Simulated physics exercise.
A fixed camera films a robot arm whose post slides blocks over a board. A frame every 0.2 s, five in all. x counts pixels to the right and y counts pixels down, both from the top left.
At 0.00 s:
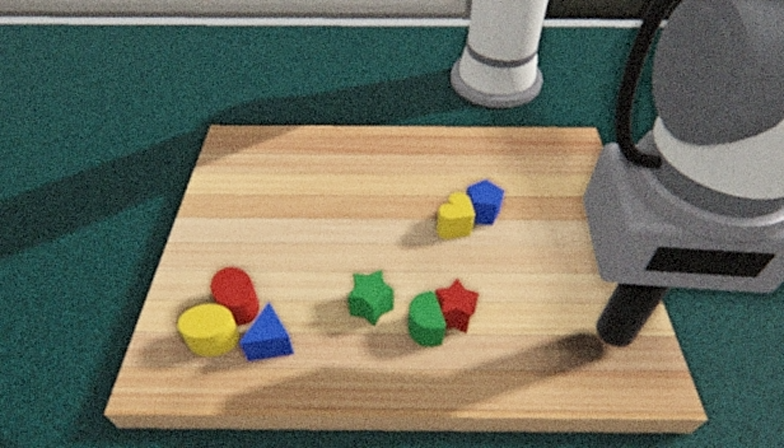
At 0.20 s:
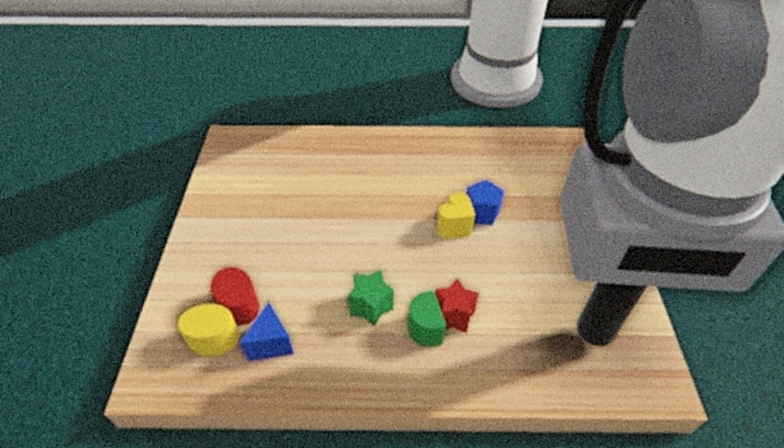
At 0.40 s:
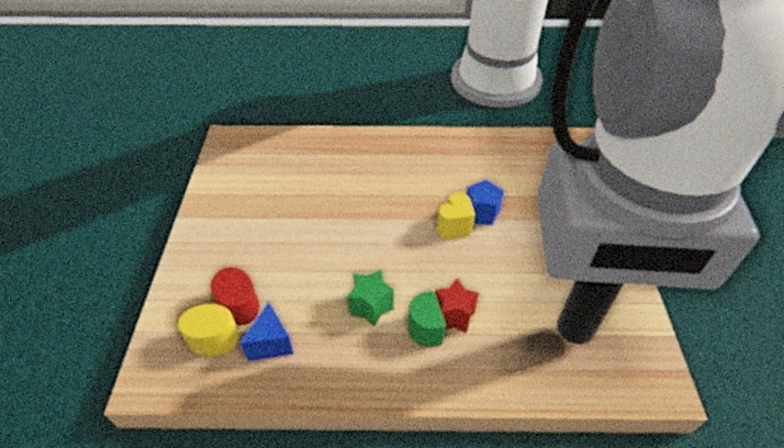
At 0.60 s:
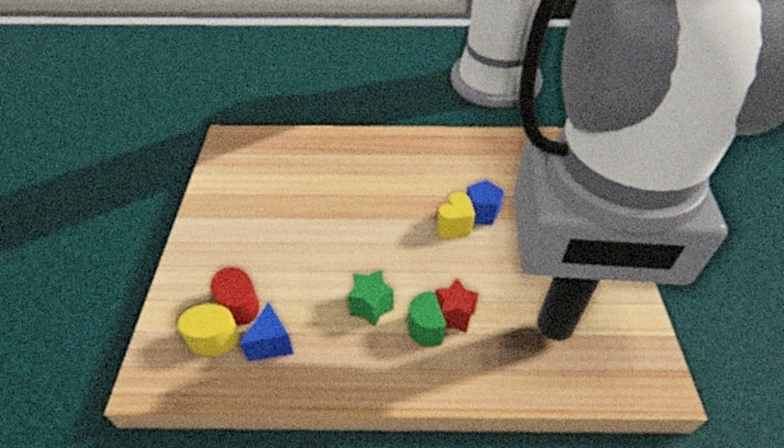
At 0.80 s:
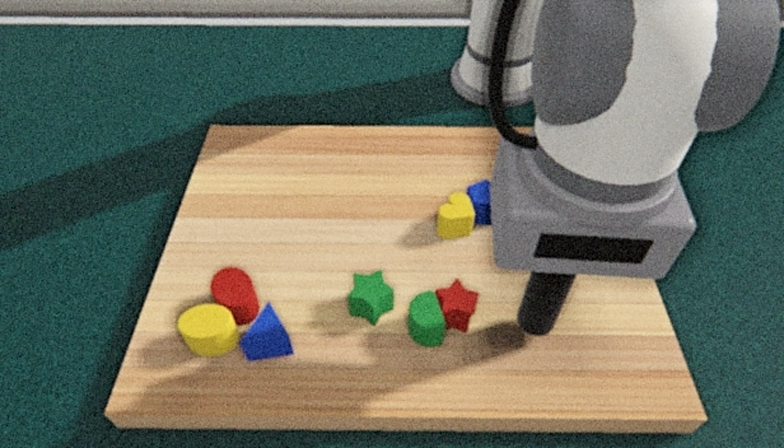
A grey-and-white robot arm with a dark post beneath it slides steadily leftward over the right side of a wooden board on a dark green surface, seen from above by a still camera. A red block, yellow block and blue triangle sit at left, a green star, green D-shaped block and red star near the centre, and a yellow heart and blue block behind. The blocks stay put.
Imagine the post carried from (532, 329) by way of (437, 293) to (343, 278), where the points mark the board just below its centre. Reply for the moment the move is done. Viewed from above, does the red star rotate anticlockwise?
Final answer: Yes.
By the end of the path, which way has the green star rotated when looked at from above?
Seen from above, clockwise.
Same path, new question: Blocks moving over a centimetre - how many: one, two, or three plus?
3 or more blocks.
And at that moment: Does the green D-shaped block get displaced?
It seems so.
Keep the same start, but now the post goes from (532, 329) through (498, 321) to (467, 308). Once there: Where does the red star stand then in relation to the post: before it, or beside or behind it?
Prediction: Still leading.
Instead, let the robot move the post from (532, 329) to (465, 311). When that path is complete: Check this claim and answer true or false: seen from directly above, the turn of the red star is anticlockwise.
True.
On the path given first. One third of the way, post at (468, 295); green D-shaped block at (413, 315), turned 25° anticlockwise; red star at (434, 293), turned 25° anticlockwise.
Two thirds of the way, post at (406, 275); green star at (353, 291), turned 20° clockwise; green D-shaped block at (407, 319), turned 55° anticlockwise; red star at (392, 289), turned 90° anticlockwise.
At the end, post at (342, 269); green star at (347, 295), turned 35° clockwise; green D-shaped block at (407, 319), turned 55° anticlockwise; red star at (384, 289), turned 120° anticlockwise; yellow heart in place.
